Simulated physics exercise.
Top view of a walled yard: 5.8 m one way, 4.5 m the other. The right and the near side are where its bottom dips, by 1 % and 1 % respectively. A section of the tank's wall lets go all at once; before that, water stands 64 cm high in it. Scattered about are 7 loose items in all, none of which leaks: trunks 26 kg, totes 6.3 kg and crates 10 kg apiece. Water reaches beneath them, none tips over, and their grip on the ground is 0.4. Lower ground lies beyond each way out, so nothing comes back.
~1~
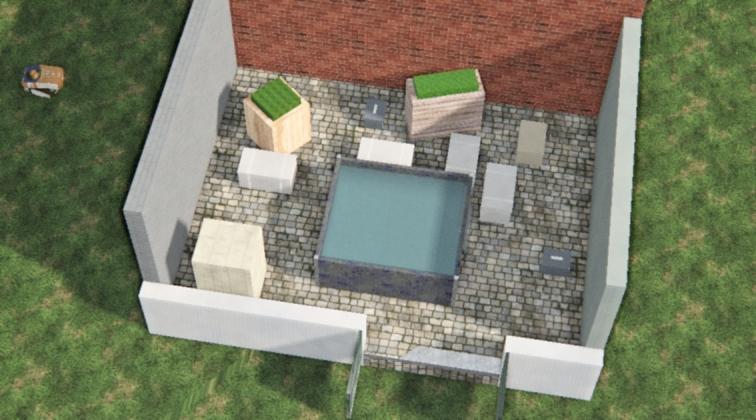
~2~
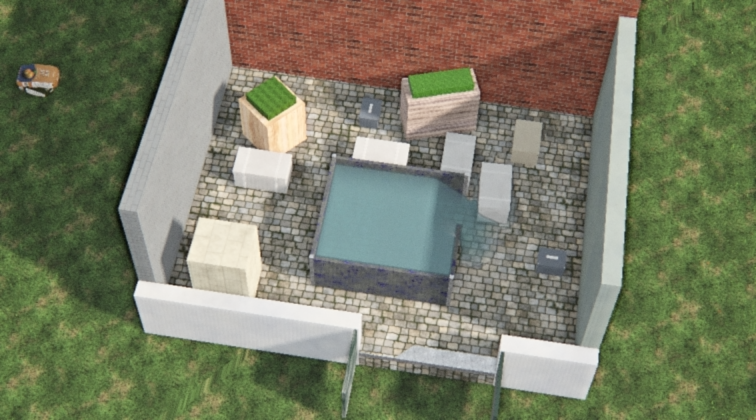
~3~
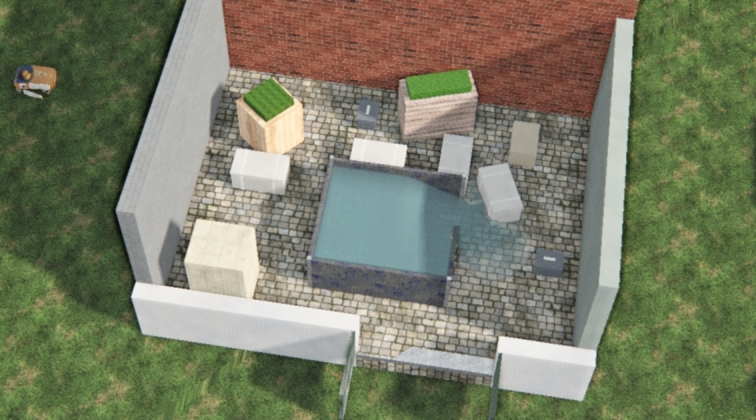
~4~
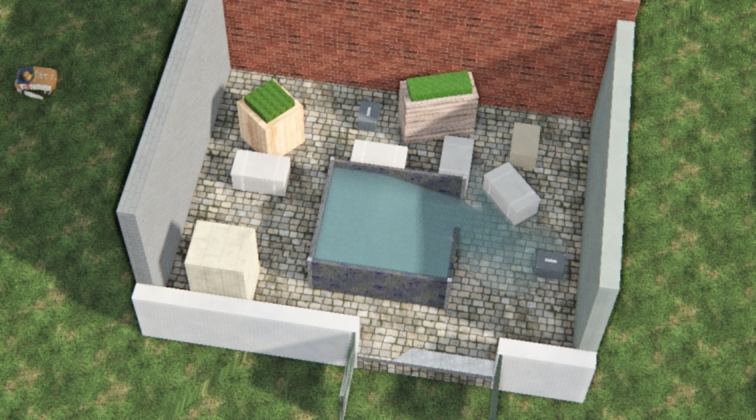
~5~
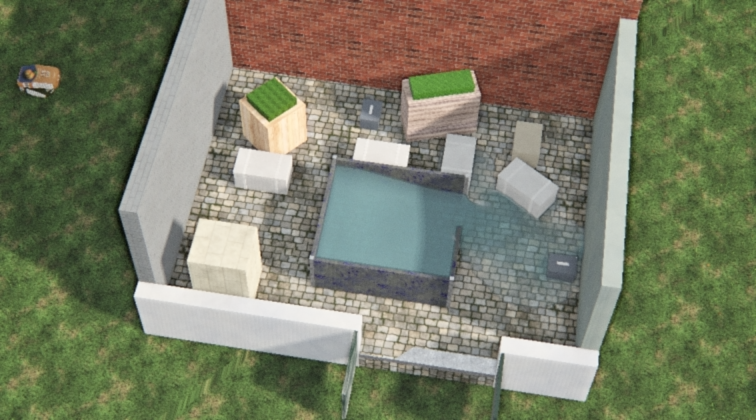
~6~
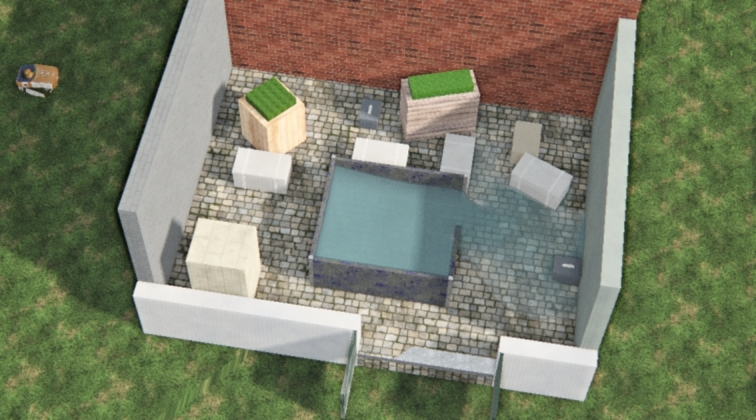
A tank of water opening on its right side in a walled yard, spreading water over cobbles and shifting a pale block, then a small grey box.
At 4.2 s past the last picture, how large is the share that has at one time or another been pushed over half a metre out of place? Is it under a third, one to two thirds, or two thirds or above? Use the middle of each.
A third to two thirds.
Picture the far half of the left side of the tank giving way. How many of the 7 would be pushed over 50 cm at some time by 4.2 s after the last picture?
Then 2 of them would.
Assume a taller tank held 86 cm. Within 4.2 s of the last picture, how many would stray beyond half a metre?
Then the count would be 5.
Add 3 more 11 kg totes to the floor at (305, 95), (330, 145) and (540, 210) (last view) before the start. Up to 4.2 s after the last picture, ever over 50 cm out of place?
Each in turn ends up within the limit, within the limit, beyond the limit.
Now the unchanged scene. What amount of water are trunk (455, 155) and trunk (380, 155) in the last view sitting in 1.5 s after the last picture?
Roughly 0 and 0 cm.
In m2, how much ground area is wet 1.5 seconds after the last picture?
Near 11.0 m2 in all.
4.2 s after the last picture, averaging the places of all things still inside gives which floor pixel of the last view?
I'd put it around (387, 190).
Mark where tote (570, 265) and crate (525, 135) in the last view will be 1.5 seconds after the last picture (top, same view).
Somewhere about (490, 332) and (522, 106).
Then, 0.4 s after the last picture 1 of 7 are over 50 cm from their spots; 1 afloat.
Then, 1.5 s after the last picture 3 of 7 are over 50 cm from their spots; 1 afloat.
Then, 2.8 s after the last picture 2 of 7 are over 50 cm from their spots; 2 afloat.
Then, 4.2 s after the last picture 4 of 7 are over 50 cm from their spots, and 4 have been at some point; 3 afloat.
